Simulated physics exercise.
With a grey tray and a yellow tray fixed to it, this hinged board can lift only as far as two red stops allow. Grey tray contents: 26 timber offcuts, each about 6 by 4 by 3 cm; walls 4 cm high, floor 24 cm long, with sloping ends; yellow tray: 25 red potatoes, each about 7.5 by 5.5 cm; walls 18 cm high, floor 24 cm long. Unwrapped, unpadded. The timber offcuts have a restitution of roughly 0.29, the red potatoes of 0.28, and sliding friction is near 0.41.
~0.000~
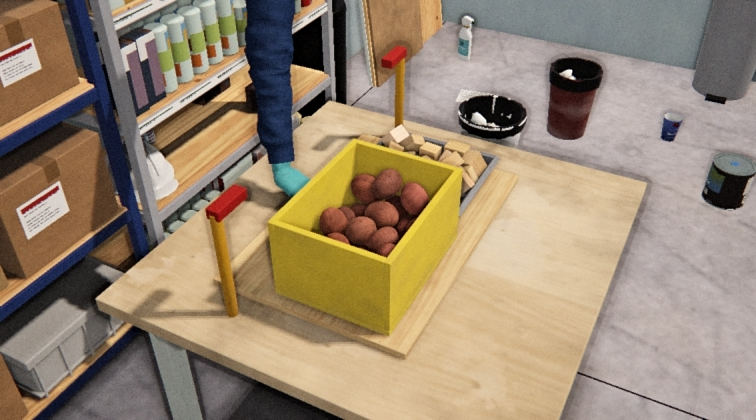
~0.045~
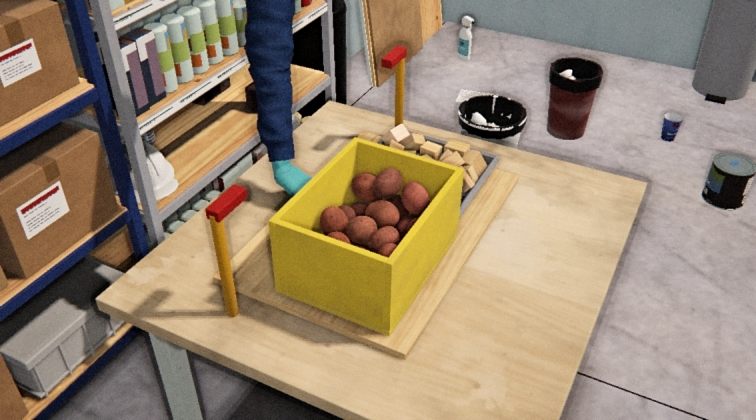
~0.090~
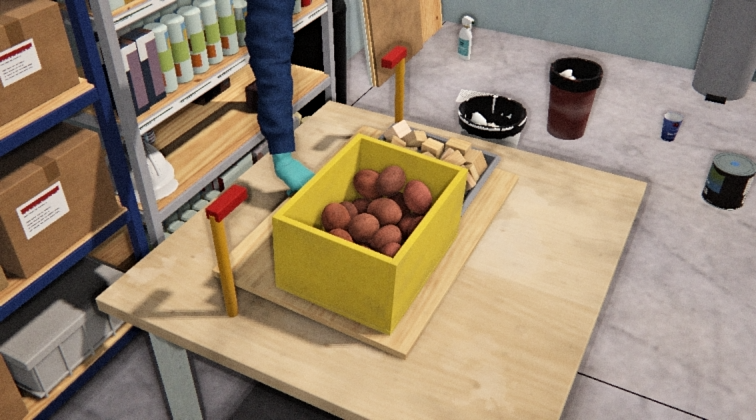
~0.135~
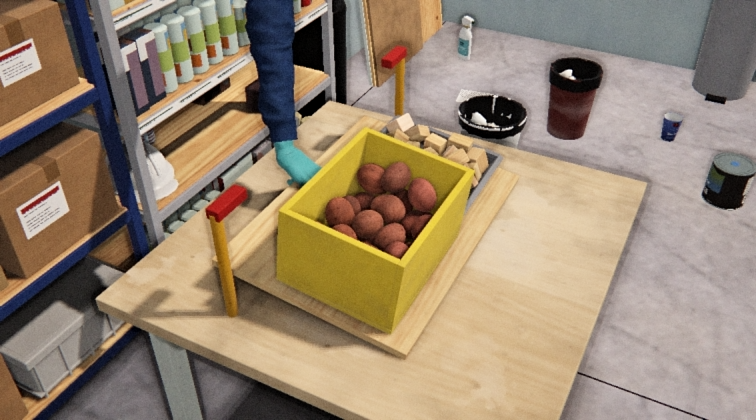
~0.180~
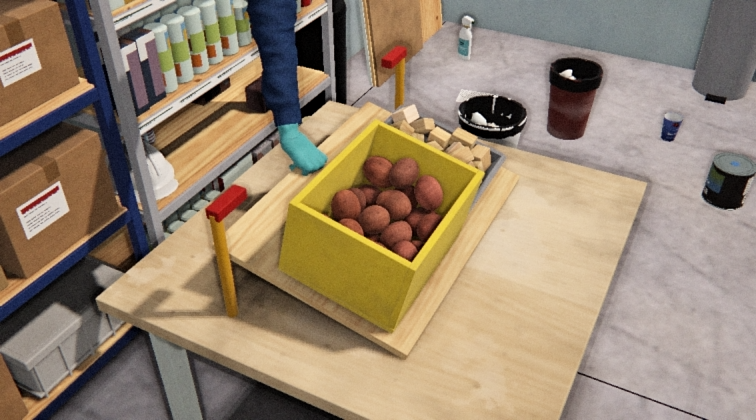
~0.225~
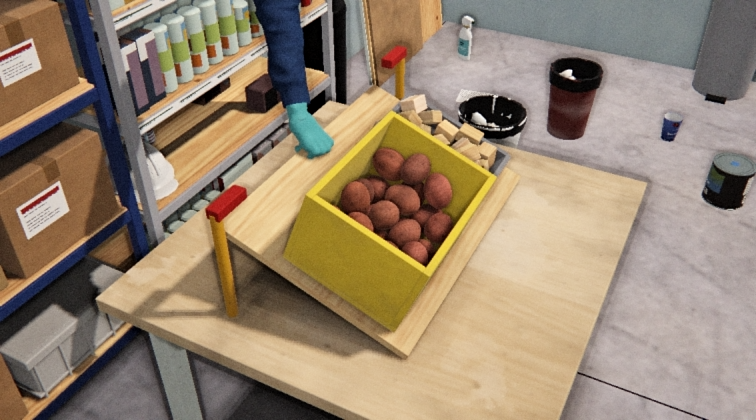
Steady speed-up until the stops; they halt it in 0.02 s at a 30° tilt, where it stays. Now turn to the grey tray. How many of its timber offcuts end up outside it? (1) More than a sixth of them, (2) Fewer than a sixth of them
Option 1: More than a sixth of them.
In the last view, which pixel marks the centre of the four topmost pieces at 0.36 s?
They are centred near pixel (415, 146).
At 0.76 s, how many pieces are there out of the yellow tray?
Yellow tray: About 0.
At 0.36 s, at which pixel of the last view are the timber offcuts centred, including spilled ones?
Around (458, 148).
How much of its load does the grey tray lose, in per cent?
Near 35 in a hundred.
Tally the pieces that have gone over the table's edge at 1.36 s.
I'd estimate some 0 by that time.
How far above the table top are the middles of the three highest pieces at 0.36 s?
Some 26 cm up.
After 0.26 s, the lift is arrested.
After 0.36 s, tilt 30°; the grey tray has all 26 and the yellow tray has all 25.
After 0.50 s, tilt 30°; the grey tray is down by 1 of 26 and the yellow tray has all 25.
After 0.76 s, tilt 30°; the grey tray is down by 8 of 26 and the yellow tray has all 25.
Outcome (at 1.36 s), the grey tray is down by 9 of 26 and the yellow tray has all 25. Asked share, 9 of 26, 35 per cent.
